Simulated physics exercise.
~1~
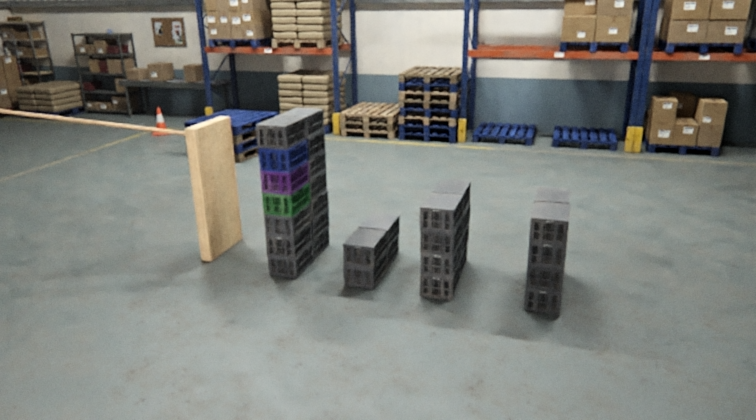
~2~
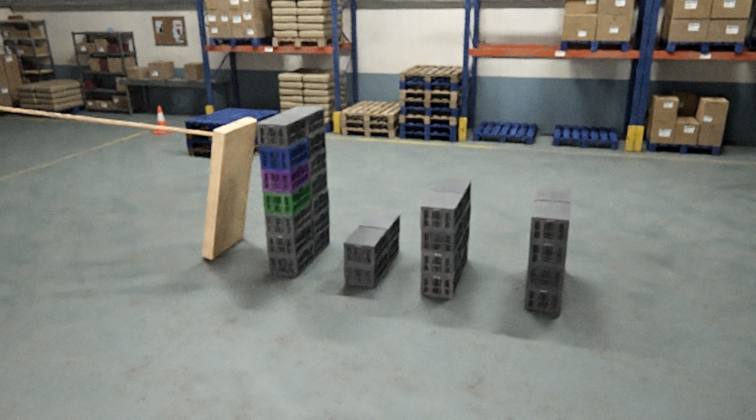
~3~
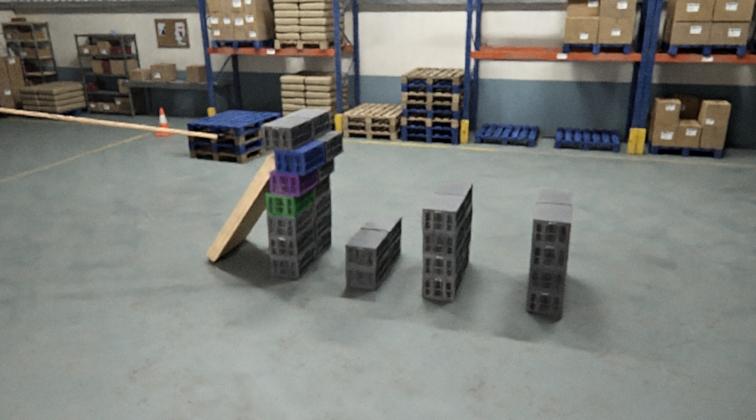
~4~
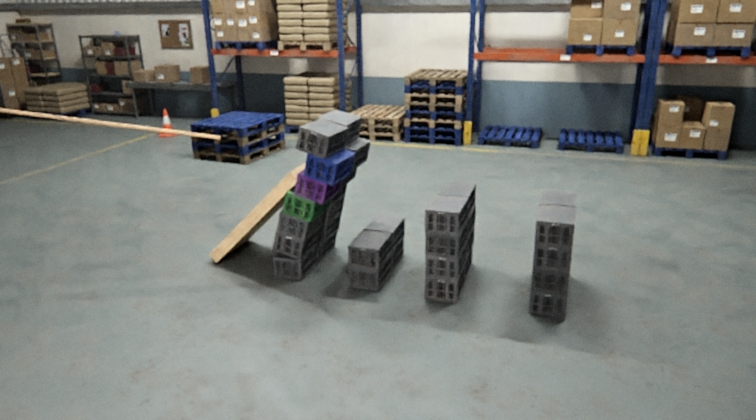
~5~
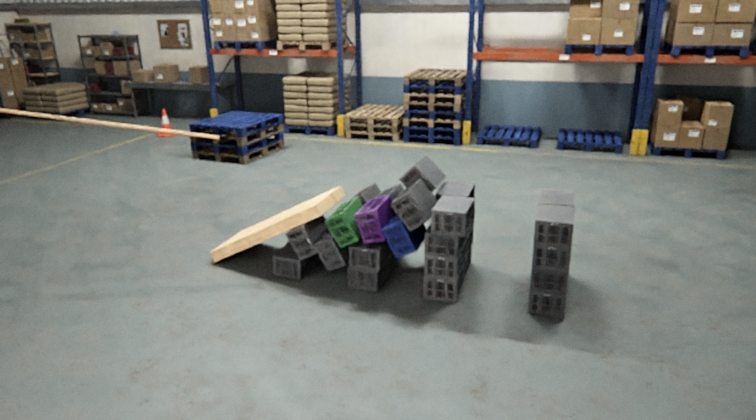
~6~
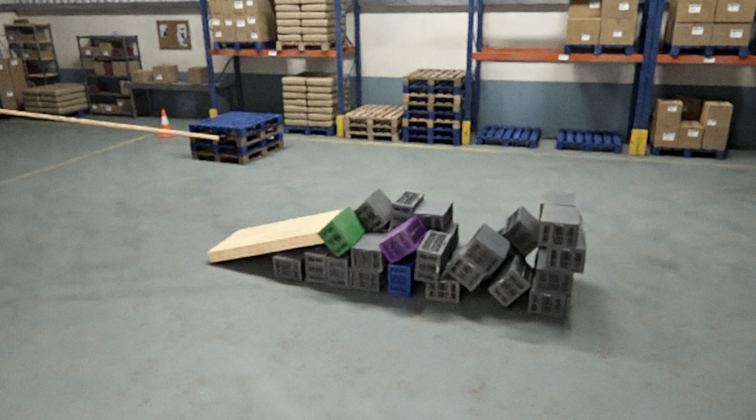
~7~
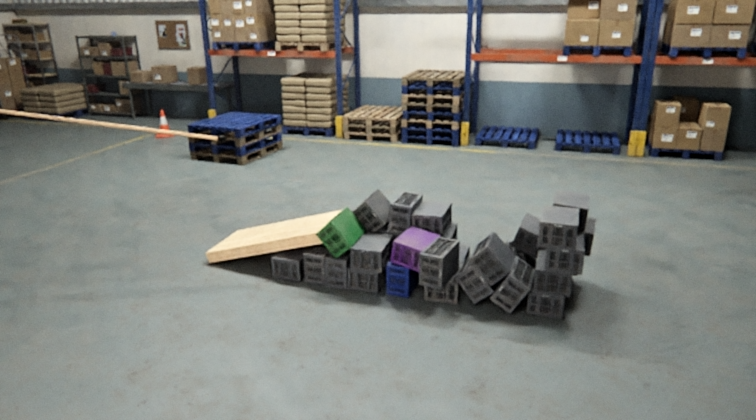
The clip shows a pole tipping a wooden board rightward into a tall crate stack in a warehouse, which topples over a low pile into the next stack; the crates tumble against the last stack, which partly shifts, leaving a jumbled heap with the green crate tilted against the fallen board.
